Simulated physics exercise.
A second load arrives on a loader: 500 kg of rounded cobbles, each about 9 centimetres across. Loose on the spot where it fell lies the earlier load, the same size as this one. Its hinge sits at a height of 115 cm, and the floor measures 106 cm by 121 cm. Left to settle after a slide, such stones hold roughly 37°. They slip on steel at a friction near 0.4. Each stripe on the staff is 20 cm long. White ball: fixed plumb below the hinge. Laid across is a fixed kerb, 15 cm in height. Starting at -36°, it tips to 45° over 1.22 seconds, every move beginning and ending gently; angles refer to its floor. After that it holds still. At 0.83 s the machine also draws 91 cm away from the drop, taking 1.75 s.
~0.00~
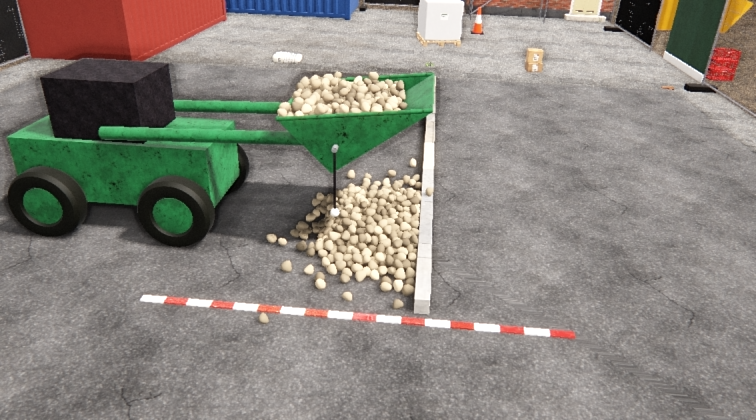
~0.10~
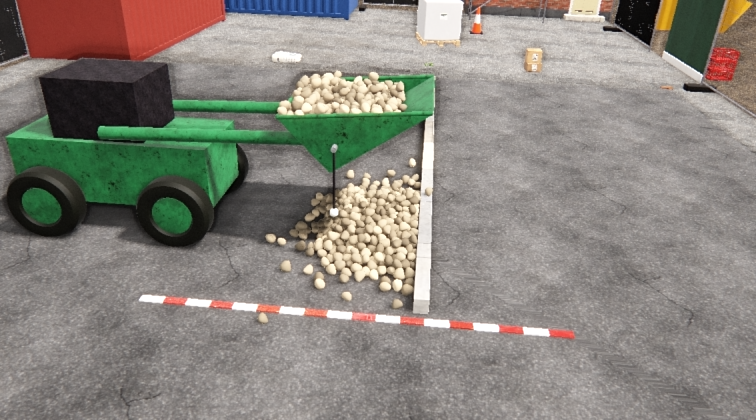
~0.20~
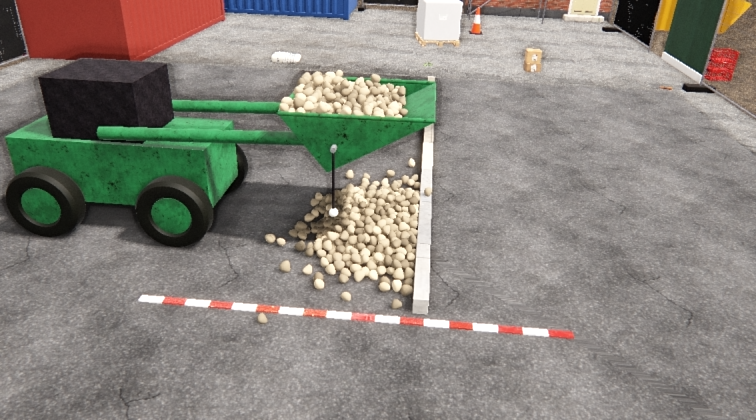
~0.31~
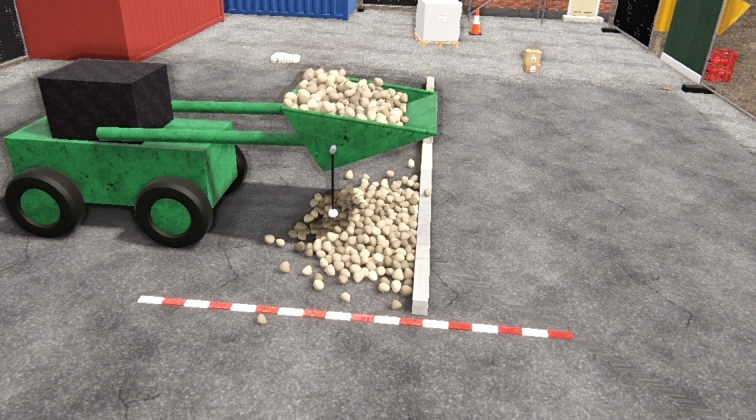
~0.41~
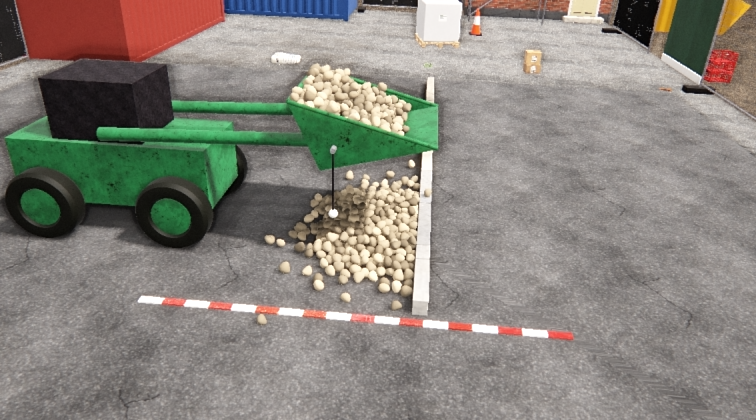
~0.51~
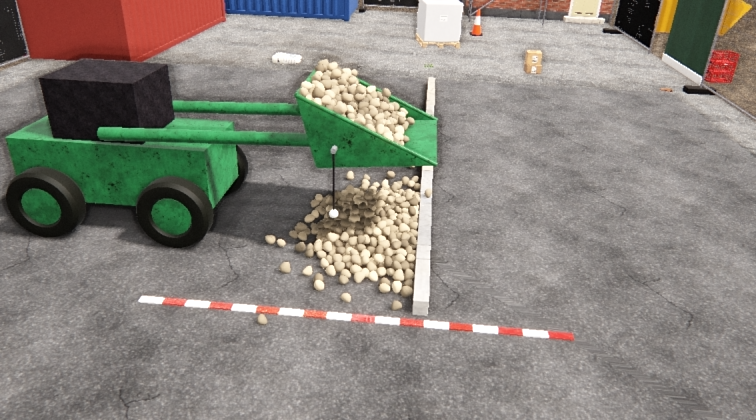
A green wheeled machine with a black block on its back stands at the left of a grey paved yard, seen from above at a fixed angle, with red and blue containers behind. Its raised bucket holds pale stones above a loose heap beside a low whitish kerb, near a red-and-white striped staff and small white ball. The bucket slowly rotates, its right lip lowering, while the stones inside shift slightly.
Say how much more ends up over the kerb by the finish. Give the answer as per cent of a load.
Some 29 per cent is added.
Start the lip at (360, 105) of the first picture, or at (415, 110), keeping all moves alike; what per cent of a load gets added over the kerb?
First place: Roughly 0 %; second place: Roughly 20 %.
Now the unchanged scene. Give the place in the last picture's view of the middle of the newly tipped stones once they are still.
Near (405, 218).
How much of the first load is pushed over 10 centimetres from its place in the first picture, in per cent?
Close to 0 in a hundred of them.
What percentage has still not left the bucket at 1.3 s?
Around 35 in a hundred.
After 0.9 s the floor is at 33°; in per cent of one load, 99 in the bucket, 102 on this side of the kerb; the foremost stones are at (416, 218).
After 1.3 s the floor is at 45°; in per cent of one load, 37 in the bucket, 157 on this side of the kerb, 7 over the kerb; the foremost stones are at (453, 224).
After 3.0 s the floor is at 45°; in per cent of one load, 0 in the bucket, 171 on this side of the kerb, 29 over the kerb; the foremost stones are at (580, 253).
After 5.8 s the floor is at 45°; in per cent of one load, 0 in the bucket, 171 on this side of the kerb, 29 over the kerb; the foremost stones are at (580, 253). Net gain over the kerb, 29.
